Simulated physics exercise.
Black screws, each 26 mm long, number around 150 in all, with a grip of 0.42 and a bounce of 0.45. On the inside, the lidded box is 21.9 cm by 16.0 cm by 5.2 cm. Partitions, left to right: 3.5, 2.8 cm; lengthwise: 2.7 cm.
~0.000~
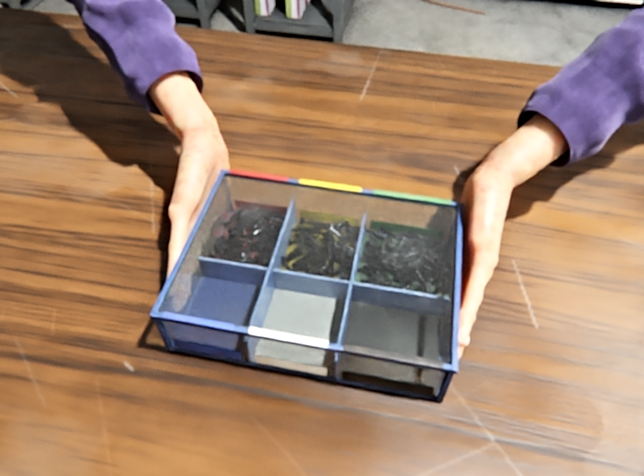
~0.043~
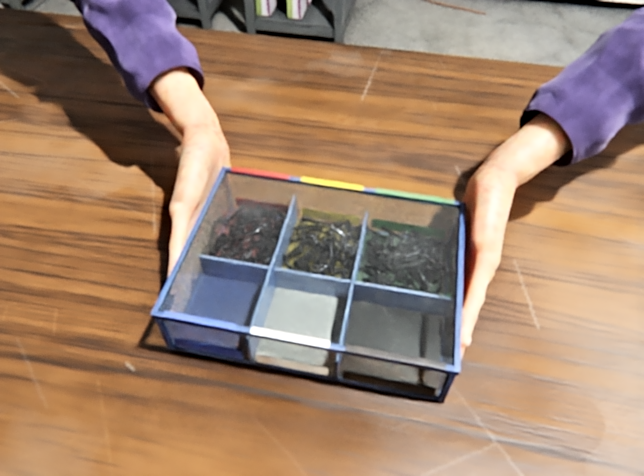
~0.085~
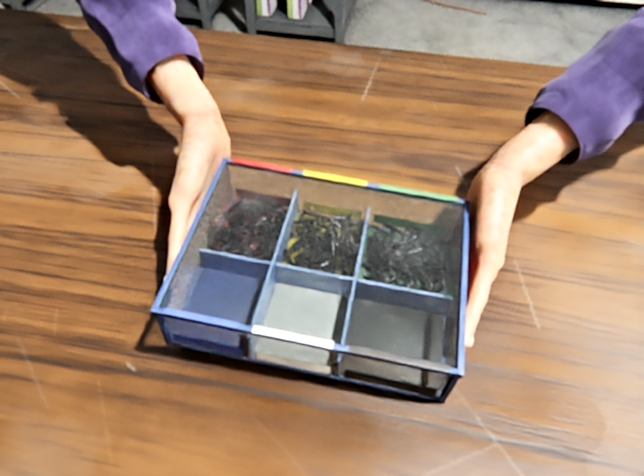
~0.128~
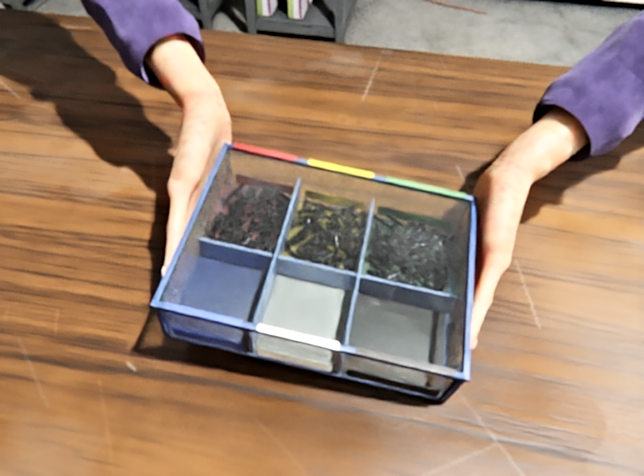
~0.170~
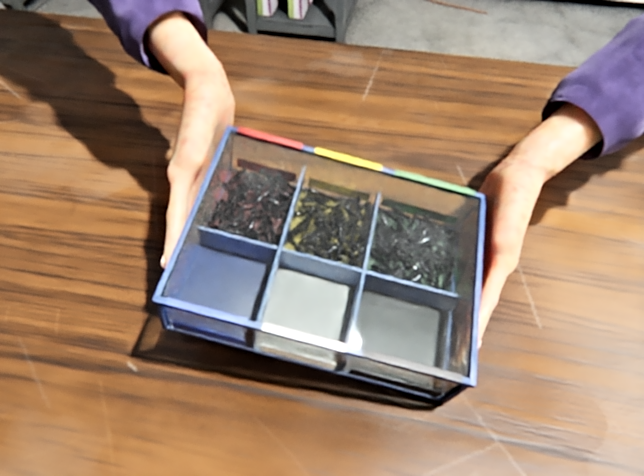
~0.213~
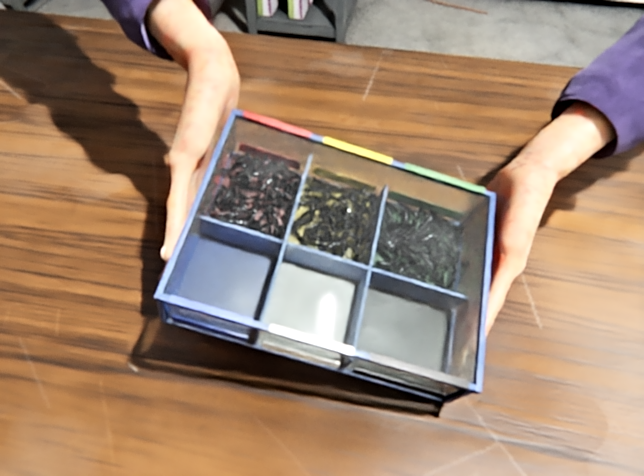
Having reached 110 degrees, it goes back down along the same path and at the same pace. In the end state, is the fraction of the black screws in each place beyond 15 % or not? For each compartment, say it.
Red: Not beyond, blue: Not beyond, green: Beyond, yellow: Not beyond, white: Not beyond, black: Beyond.
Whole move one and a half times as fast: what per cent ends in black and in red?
Final share: Black 50 %, red 0 %.
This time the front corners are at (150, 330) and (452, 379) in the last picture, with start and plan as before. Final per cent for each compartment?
Each compartment ends with this per cent: Red 0, blue 40, green 0, yellow 0, white 35 and black 25.
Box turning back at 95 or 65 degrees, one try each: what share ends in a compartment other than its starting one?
60 and 10 %.
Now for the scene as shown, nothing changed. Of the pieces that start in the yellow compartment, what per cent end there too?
Close to 20 in a hundred.
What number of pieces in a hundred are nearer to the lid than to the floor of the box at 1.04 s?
I'd put it at some 80 percent.
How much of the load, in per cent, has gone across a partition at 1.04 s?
Roughly 30 percent.
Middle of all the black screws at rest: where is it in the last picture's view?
Around (411, 339).
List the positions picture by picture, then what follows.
The first picture shows box tilt 0 degrees, front corners at (157, 313) and (451, 366); red 30 %, green 40 %, yellow 30 %.
The second picture shows box tilt 1 degrees, front corners at (158, 312) and (454, 368).
The third picture shows box tilt 4 degrees, front corners at (158, 309) and (457, 370), lowest corner right front.
The fourth picture shows box tilt 8 degrees, front corners at (158, 303) and (463, 374), lowest corner right front.
The fifth picture shows box tilt 13 degrees, front corners at (160, 298) and (469, 380), lowest corner right front.
The sixth picture shows box tilt 19 degrees, front corners at (162, 295) and (475, 385), lowest corner right front; red 30 %, green 40 %, yellow 30 %. The box's pace is about 120 degrees a second.
Then, at 1.04 s, tilt 110 degrees; red 20 %, blue 5 %, green 35 %, yellow 25 %, white 10 %, black 10 %.
Then, at 1.59 s, tilt 49 degrees; red 5 %, green 25 %, yellow 5 %, white 10 %, black 55 %.
Then, at 2.20 s, tilt 0 degrees; red 5 %, green 25 %, yellow 5 %, white 10 %, black 55 %.
In the end, at 2.7 s, red 5 %, blue 0 %, green 25 %, yellow 5 %, white 10 %, black 55 %.
